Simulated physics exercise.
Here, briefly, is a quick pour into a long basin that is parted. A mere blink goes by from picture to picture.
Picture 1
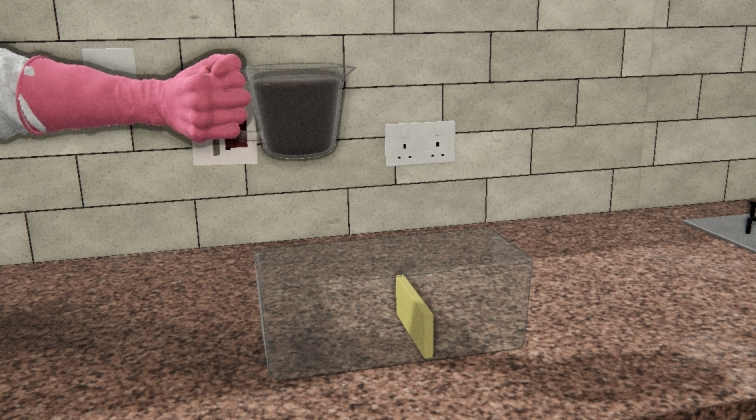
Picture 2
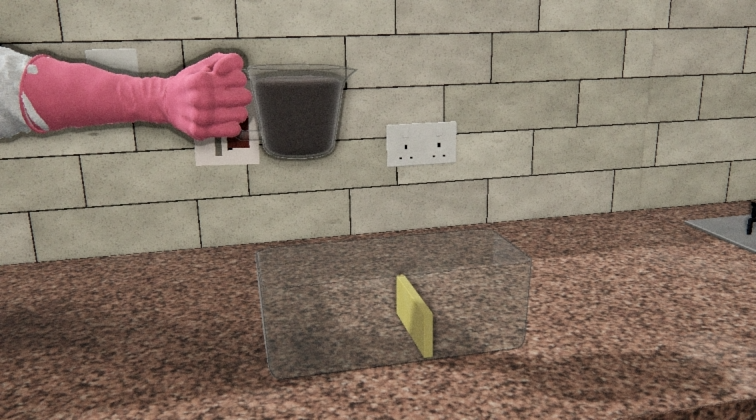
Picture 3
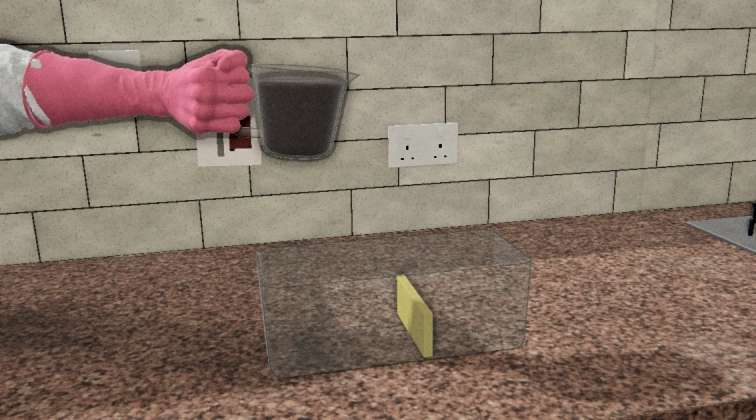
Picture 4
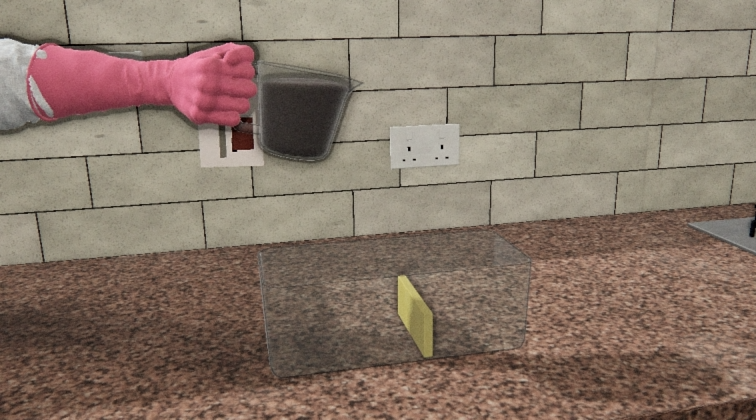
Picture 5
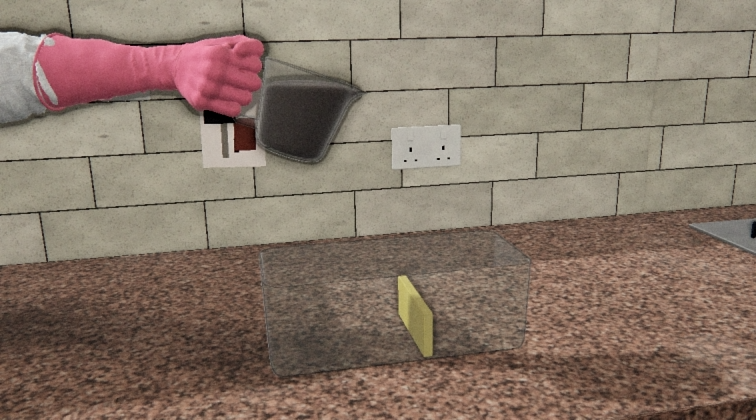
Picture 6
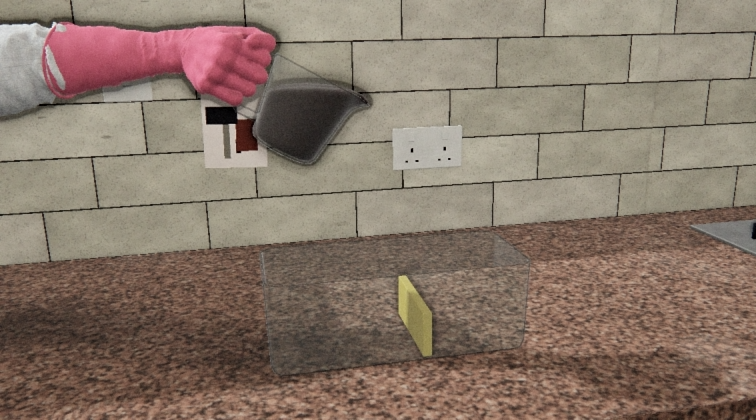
On a speckled brown kitchen counter against a tiled wall, a clear long basin stands with a yellow divider inside. Above it, a pink-gloved hand holds a jug of dark liquid nearly upright, then shifts slightly right and tilts the jug rightward, gradually at first and then more steeply.
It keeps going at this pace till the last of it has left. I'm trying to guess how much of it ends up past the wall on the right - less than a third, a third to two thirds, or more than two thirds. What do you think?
Sits mid-range.
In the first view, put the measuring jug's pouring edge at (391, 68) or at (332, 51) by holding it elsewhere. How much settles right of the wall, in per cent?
Close to 90 % for the first start and close to 10 % for the second.
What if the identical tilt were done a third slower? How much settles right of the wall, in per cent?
Roughly 55 percent.
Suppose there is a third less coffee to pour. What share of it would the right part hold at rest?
Near 10 %.
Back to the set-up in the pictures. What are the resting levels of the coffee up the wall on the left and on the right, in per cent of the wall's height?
On the left it is 20 per cent, on the right 20.
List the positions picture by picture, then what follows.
In the first frame, it leans 0°; its right rim is at (356, 66); the coffee meets the walls at (252, 81) and (341, 78); the long basin's rim runs from (258, 270) to (512, 245); the wall's top is at (413, 295).
In the second frame, it leans 1°; its right rim is at (357, 68); the coffee meets the walls at (254, 81) and (341, 79).
In the third frame, it leans 5°; its right rim is at (360, 74); the coffee meets the walls at (257, 81) and (343, 81).
In the fourth frame, it leans 11°; its right rim is at (364, 82); the coffee meets the walls at (260, 82) and (348, 85).
In the fifth frame, it leans 20°; its right rim is at (368, 92); the coffee meets the walls at (265, 86) and (356, 88).
In the sixth frame, it leans 29°; its right rim is at (370, 105); the coffee meets the walls at (266, 92) and (358, 96); 1 per cent is over the edge.
A moment on, the measuring jug is tipped on its side and 50 per cent is still to pour, 2 is left of the wall and 11 right of it.
Next, the measuring jug is tipped on its side and 11 per cent is still to pour, 28 is left of the wall and 39 right of it.
Then the measuring jug is tipped on its side and 1 per cent is still to pour, 49 is left of the wall and 45 right of it.
Later the measuring jug is tipped on its side and 0 per cent is still to pour, 53 is left of the wall and 45 right of it.
At rest 53 per cent lies left of the wall, 45 right of it and 1 outside.
